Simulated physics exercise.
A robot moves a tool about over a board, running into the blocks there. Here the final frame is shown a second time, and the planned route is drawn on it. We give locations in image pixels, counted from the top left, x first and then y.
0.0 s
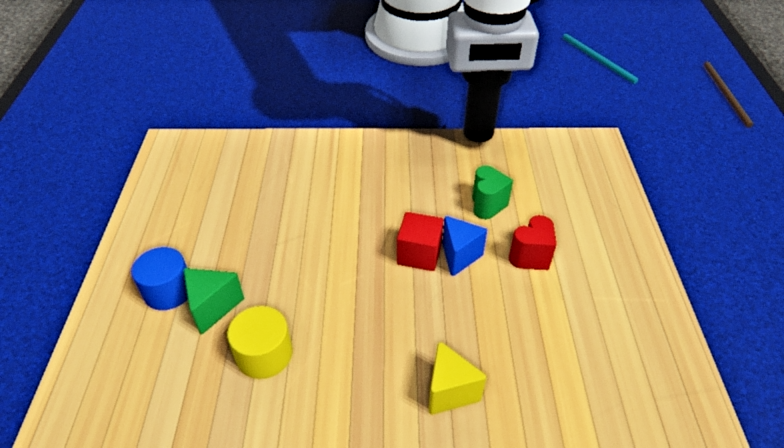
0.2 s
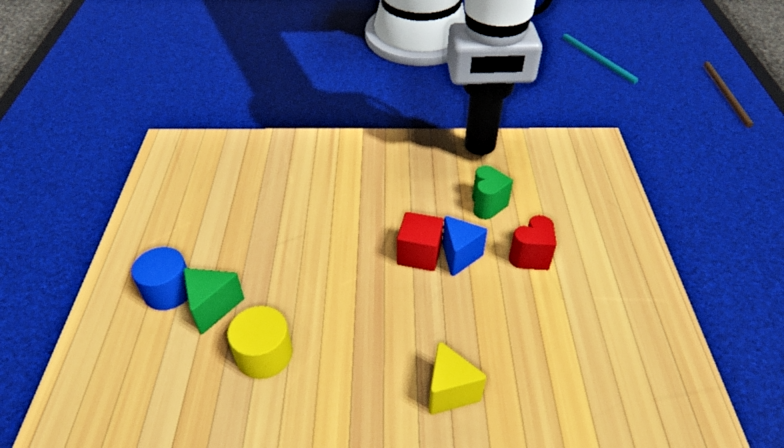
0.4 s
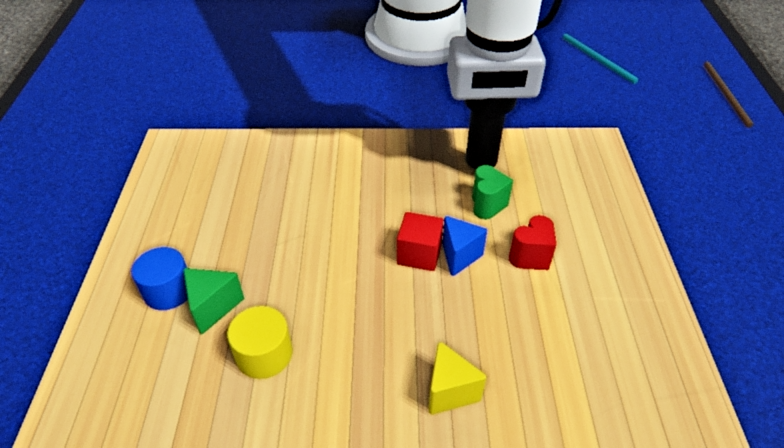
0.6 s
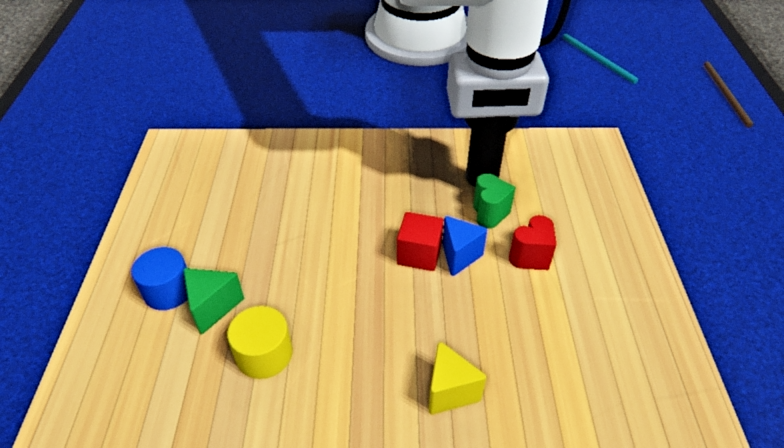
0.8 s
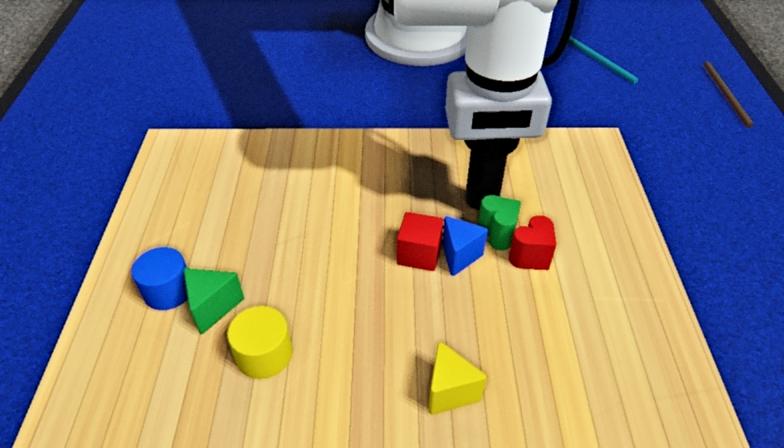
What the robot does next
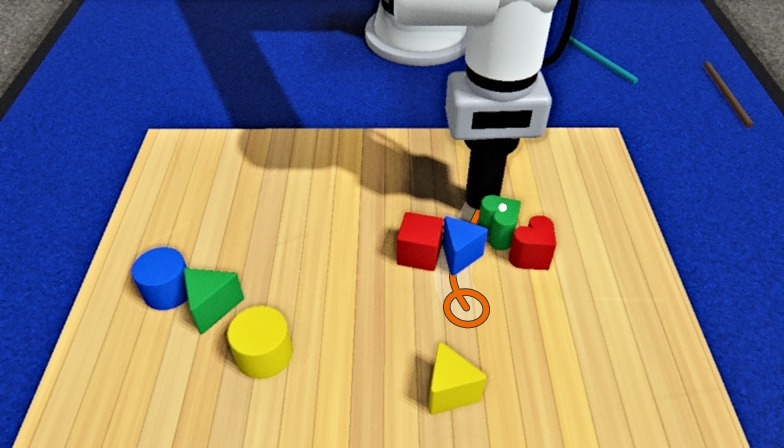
A robot arm slid its black tool down onto the wooden board and pushed the green heart toward the red heart, moving it slightly right, while the other colored blocks stayed still.
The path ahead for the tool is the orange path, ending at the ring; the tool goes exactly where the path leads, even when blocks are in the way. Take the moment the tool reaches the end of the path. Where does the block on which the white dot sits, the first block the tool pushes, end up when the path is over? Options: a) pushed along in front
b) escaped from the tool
b: Escaped from the tool.
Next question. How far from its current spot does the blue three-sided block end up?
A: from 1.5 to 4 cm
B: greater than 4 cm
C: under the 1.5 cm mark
The correct letter is B.
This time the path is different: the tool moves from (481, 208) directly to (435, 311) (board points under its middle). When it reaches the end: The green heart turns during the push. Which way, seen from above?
Viewed from above: Anti-clockwise.
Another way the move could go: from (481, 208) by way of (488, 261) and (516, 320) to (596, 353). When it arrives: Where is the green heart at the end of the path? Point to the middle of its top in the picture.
Its top face will be centred at roughly (568, 282).
The drawn path runs from (481, 208) via (466, 237) and (453, 270), ending at (466, 308); the dot is on the green heart.
What follows on the original path. One third of the way, tool at (467, 229); blue three-sided block at (460, 238), turned 20° clockwise; green heart at (500, 229), turned 55° anticlockwise; red heart at (544, 234), turned 20° anticlockwise.
Two thirds of the way, tool at (454, 261); blue three-sided block at (445, 271); green heart at (499, 235), turned 80° anticlockwise; red heart at (544, 234), turned 20° anticlockwise.
At the end, tool at (468, 299); red square block not moved; blue three-sided block at (441, 300), turned 30° clockwise; green heart at (499, 235), turned 80° anticlockwise; red heart at (544, 234), turned 20° anticlockwise.
